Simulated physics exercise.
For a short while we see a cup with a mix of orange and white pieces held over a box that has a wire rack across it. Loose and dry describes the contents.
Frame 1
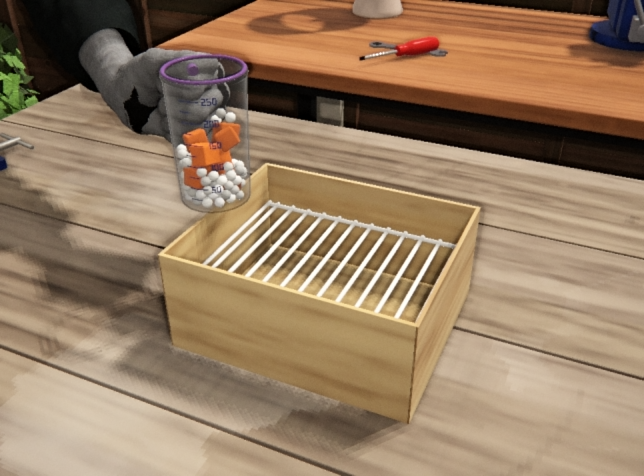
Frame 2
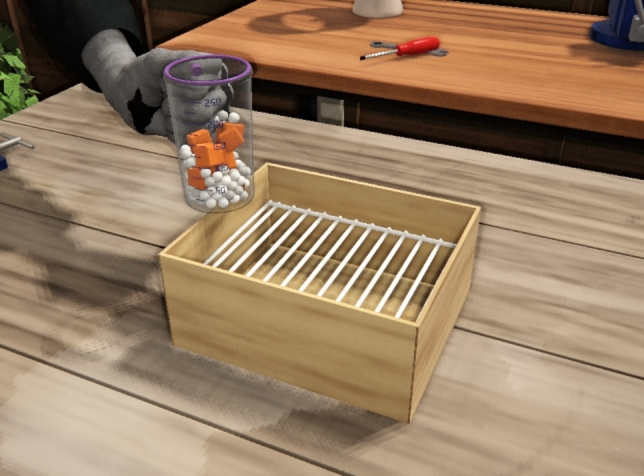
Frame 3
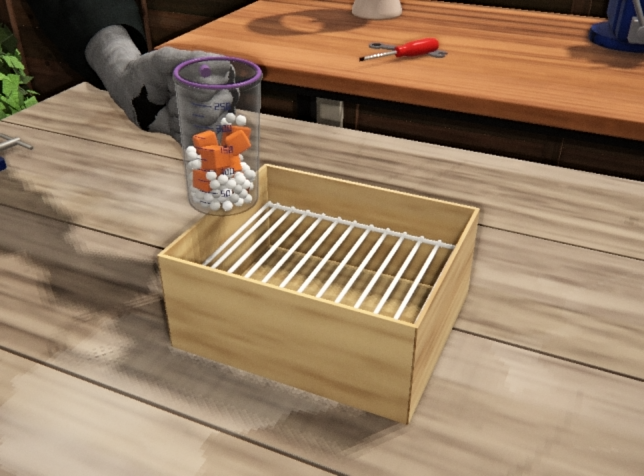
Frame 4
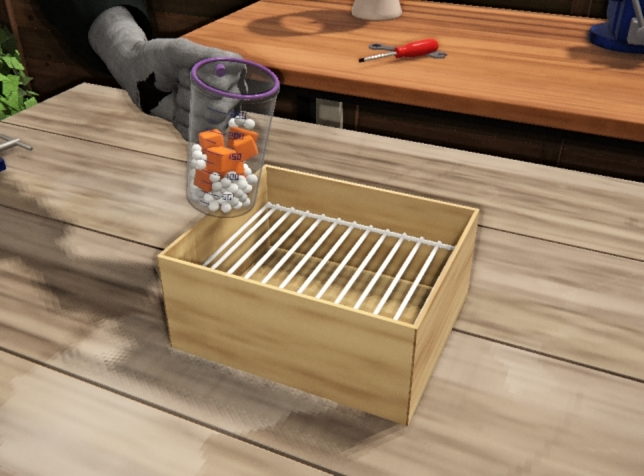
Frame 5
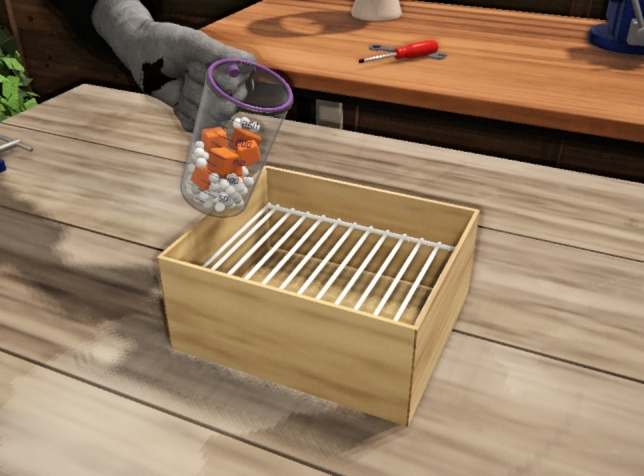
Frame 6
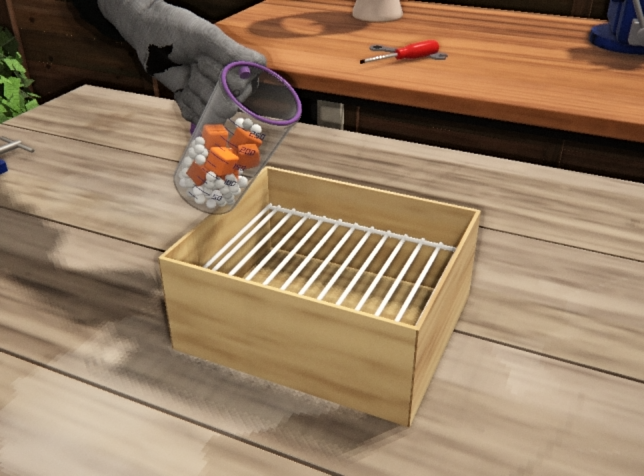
A gray-gloved hand held a clear cup of orange cubes and small white beads above a wooden box with a white wire rack, moved it slightly right, then gradually tilted it to the right.
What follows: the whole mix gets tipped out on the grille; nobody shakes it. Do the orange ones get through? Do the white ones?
Result: Orange pieces are stopped by the grid, white pieces fall out below.
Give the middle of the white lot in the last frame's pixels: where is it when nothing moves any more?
Roughly at pixel (318, 299).
Then, 0.32 s later than the last frame, orange ones, every one in the cup; white ones, every one in the cup.
Then, 0.73 s later than the last frame, orange ones, every one in the cup; white ones, every one in the cup.
Then, 1.17 s later than the last frame, orange ones, the larger part in the cup, about a tenth on or over the wires; white ones, almost all in the cup, just a few on or over the wires.
When it is over, orange ones, every one on the wires, not one under the rack; white ones, every one under the rack.
